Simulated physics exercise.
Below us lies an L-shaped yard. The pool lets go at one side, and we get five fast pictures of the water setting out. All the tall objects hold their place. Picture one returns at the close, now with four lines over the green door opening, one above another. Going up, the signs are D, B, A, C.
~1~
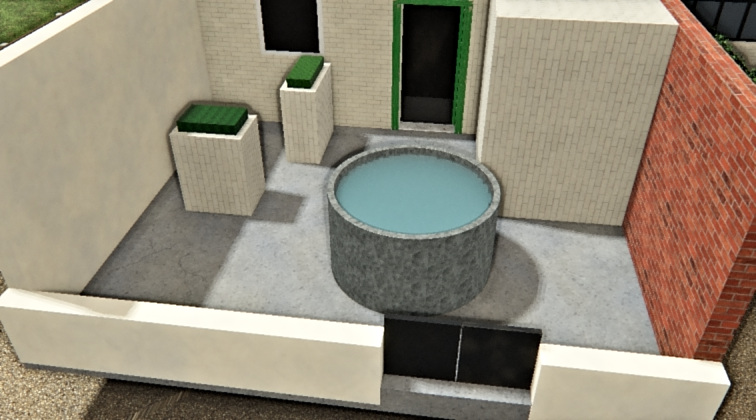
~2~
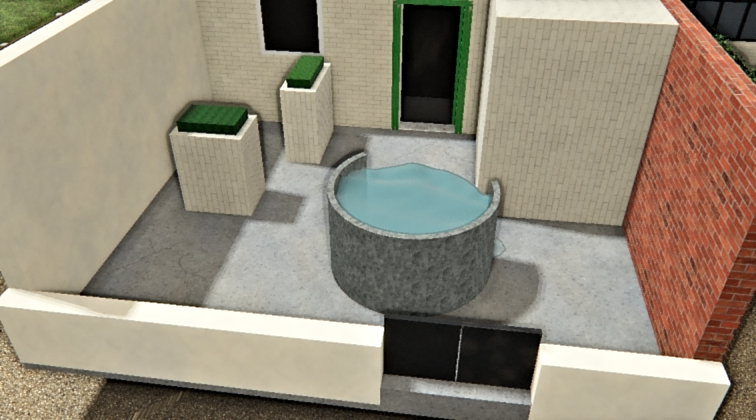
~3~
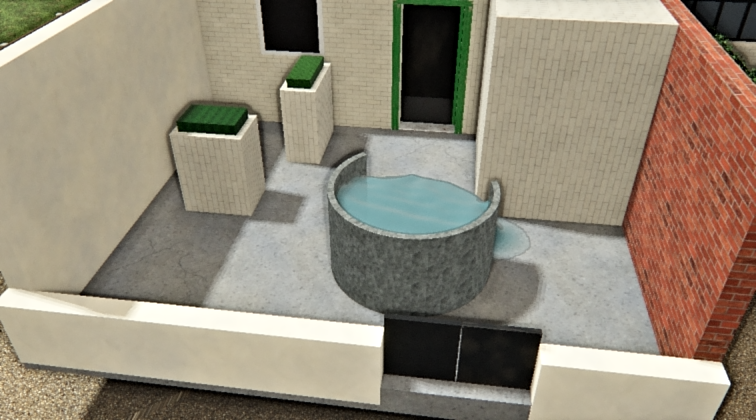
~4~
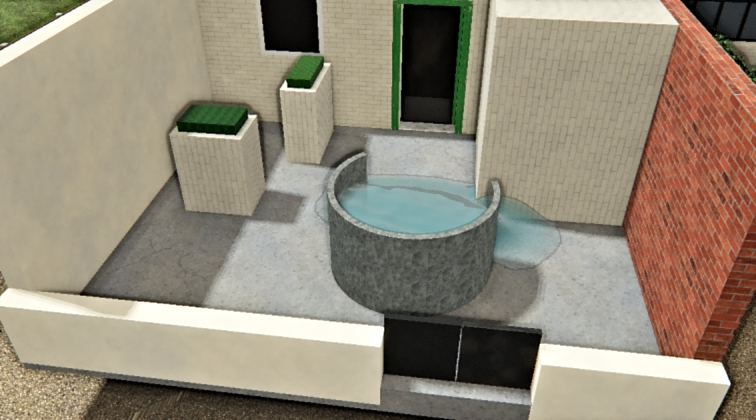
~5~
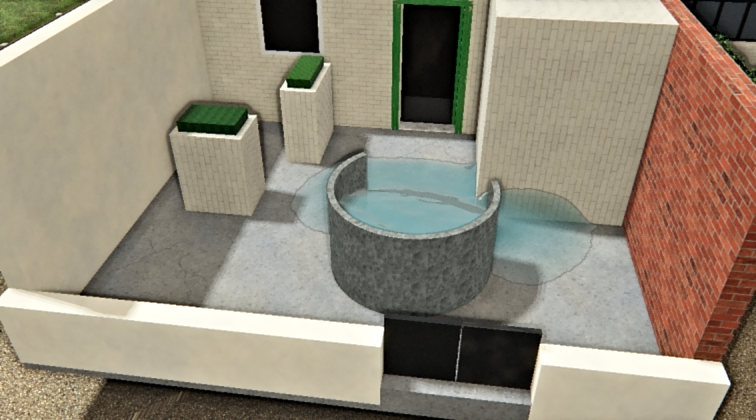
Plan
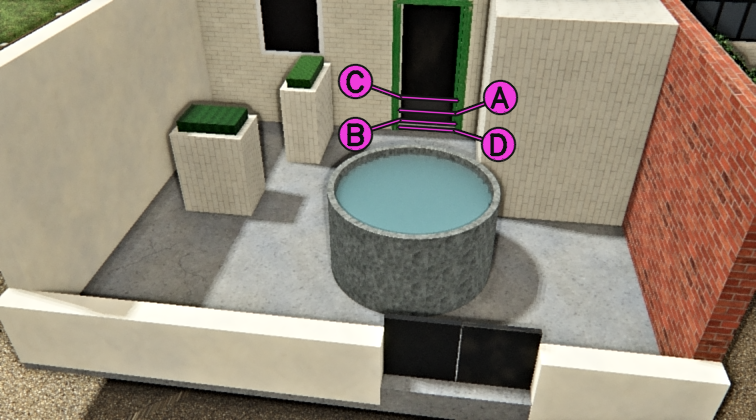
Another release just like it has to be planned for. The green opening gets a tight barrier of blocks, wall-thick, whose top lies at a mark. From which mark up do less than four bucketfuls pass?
C.
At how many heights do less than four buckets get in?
One of them.
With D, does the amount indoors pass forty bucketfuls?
Yes.
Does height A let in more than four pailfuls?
Yes, that goes wrong.
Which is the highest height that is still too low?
That would be A.
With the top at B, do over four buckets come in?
Yes, that goes wrong.
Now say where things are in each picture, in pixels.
Water in the pool at rest, its middle at (413, 192); foot of the green doorway at (426, 131); shut gate at (461, 331).
Water covers 2 % of the ground, its front hidden from here.
Water covers 6 % of the ground and shows as far out as (514, 246).
Water covers 12 % of the ground and shows as far out as (325, 203).
Water covers 21 % of the ground and shows as far out as (593, 225).
On the marked copy, A at (427, 111); B at (427, 122); C at (428, 98); D at (426, 129); from the bottom up D, B, A, C.
With A, about 10 bucketfuls get in.
With B, dozens of bucketfuls pour in.
With C, a splash gets over, under a bucket.
With D, dozens of bucketfuls pour in.
